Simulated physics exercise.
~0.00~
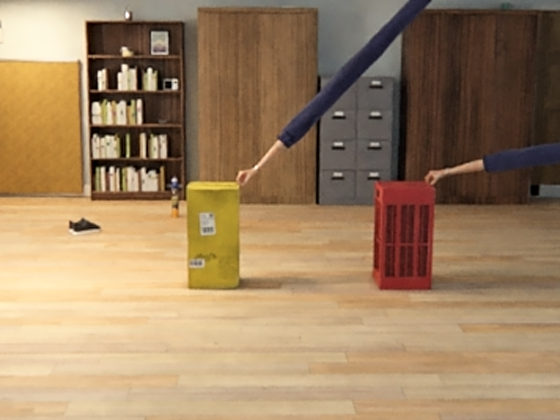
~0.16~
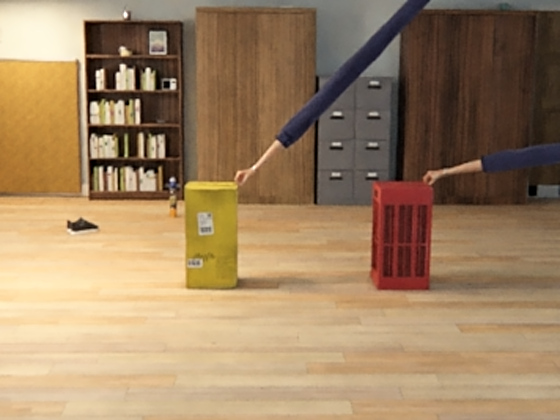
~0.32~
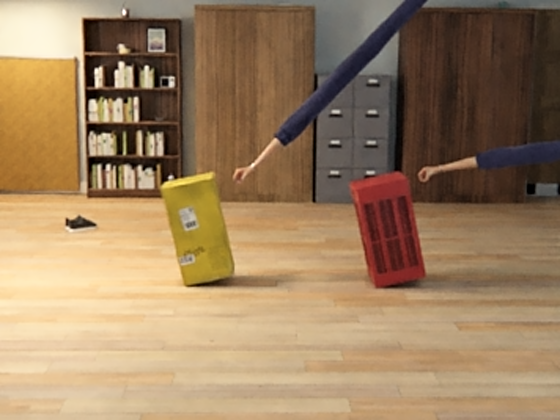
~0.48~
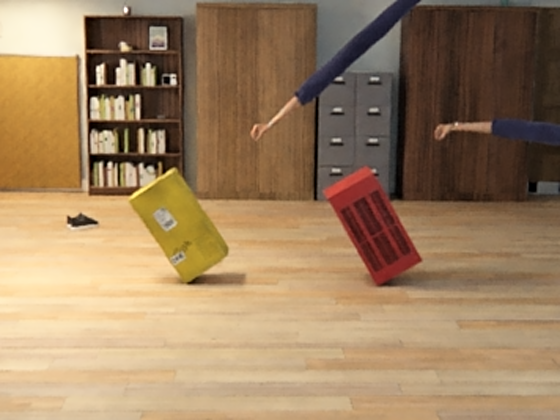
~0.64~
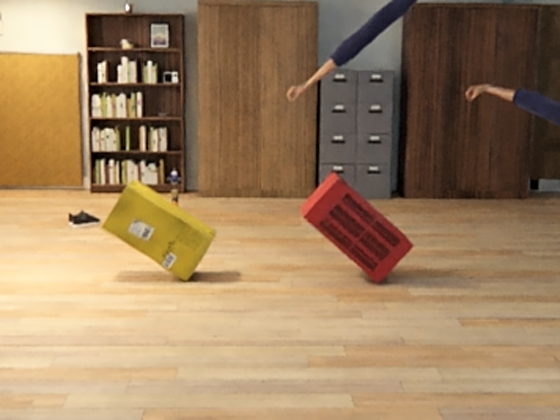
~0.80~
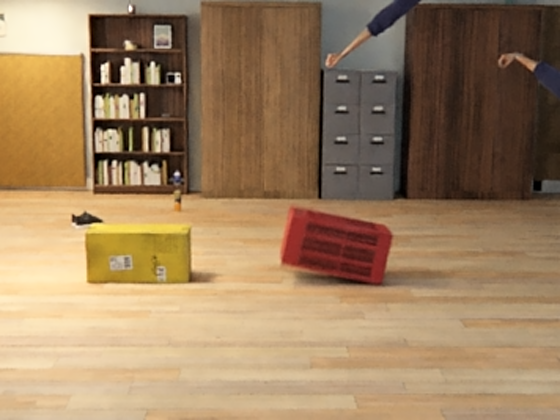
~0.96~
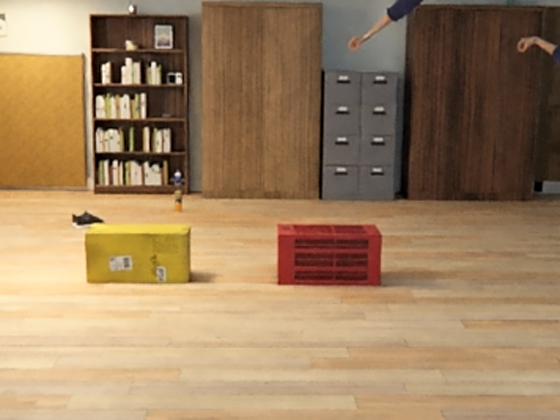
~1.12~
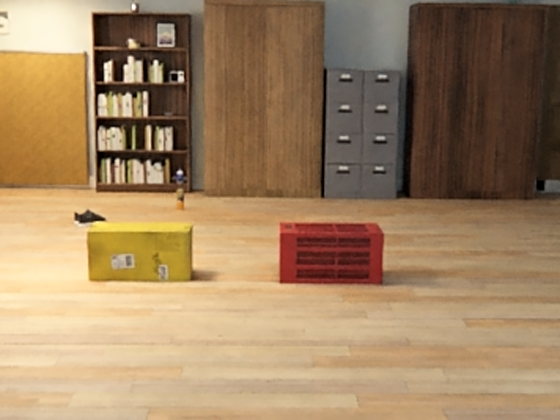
In a room with a wooden floor, a bookshelf and cabinets, two hands pushed an upright yellow parcel and a red crate, then drew back as both tipped left; the parcel landed on its side first, and the crate followed, both staying down.
